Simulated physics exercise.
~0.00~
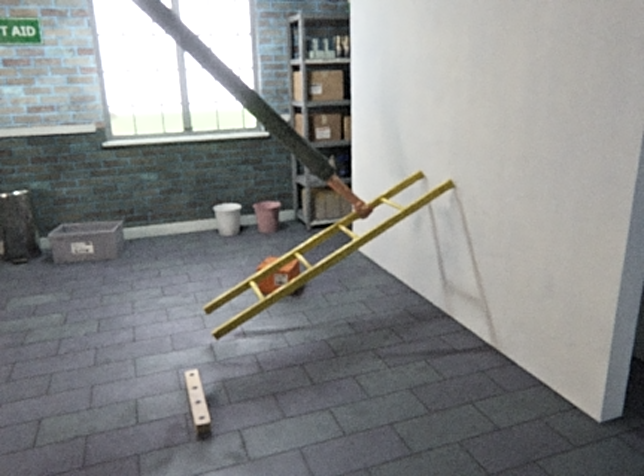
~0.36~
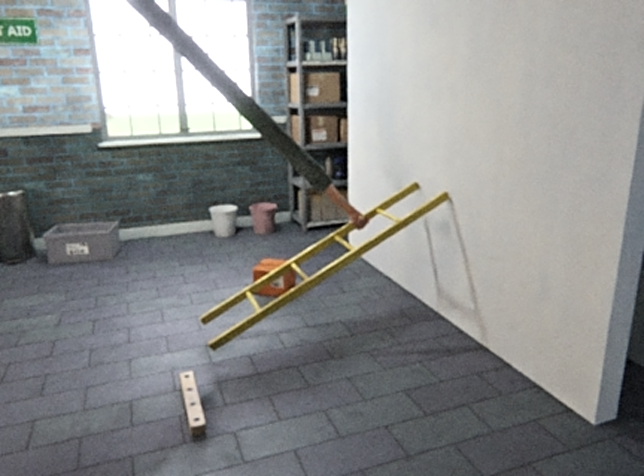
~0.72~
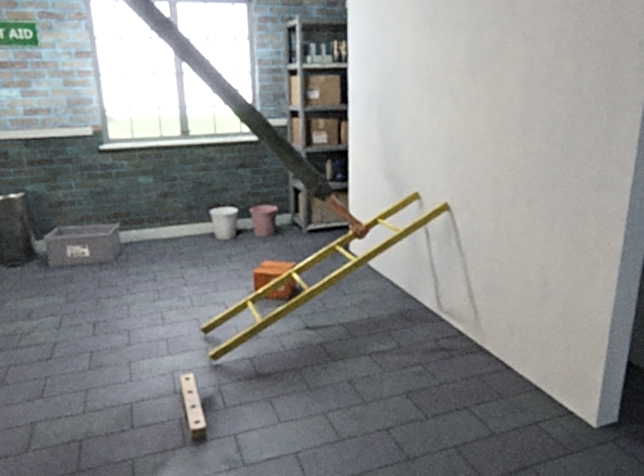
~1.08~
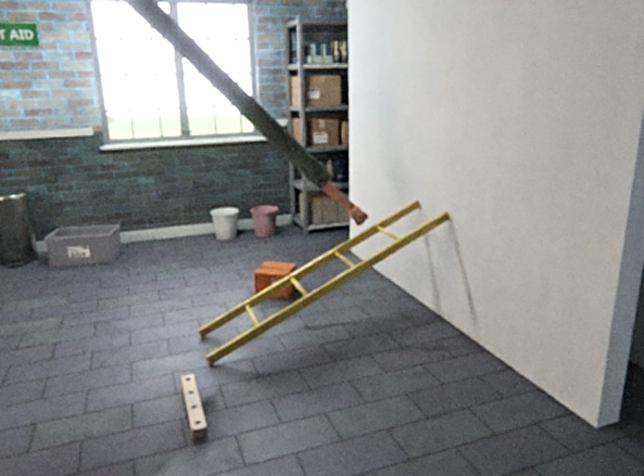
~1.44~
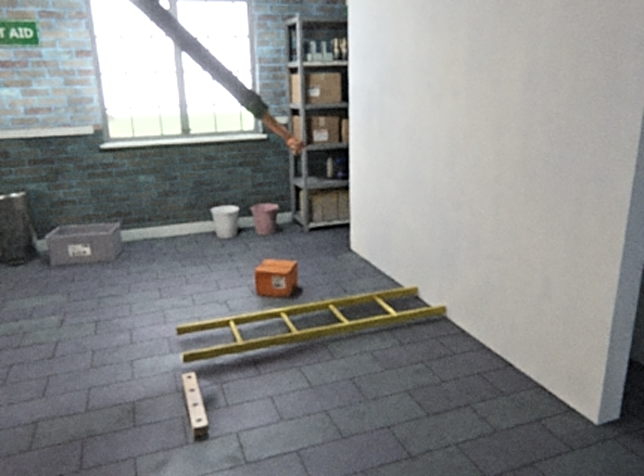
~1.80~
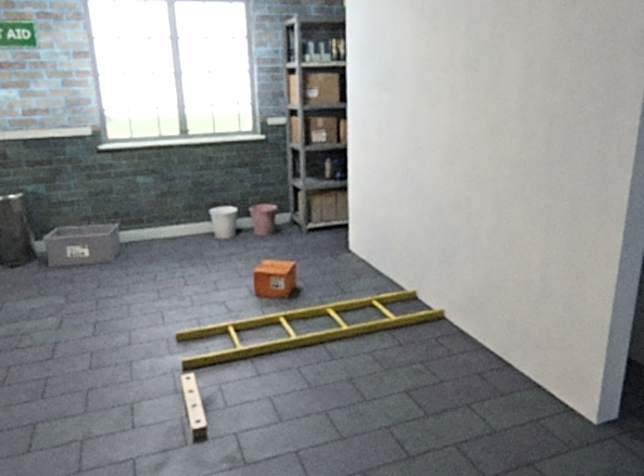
A yellow ladder-like rack is lowered against a white wall by a hand reaching in from above, near an orange parcel and a wooden batten on the floor. The hand lets go and withdraws, and the rack slips down and ends lying flat on the tiles.
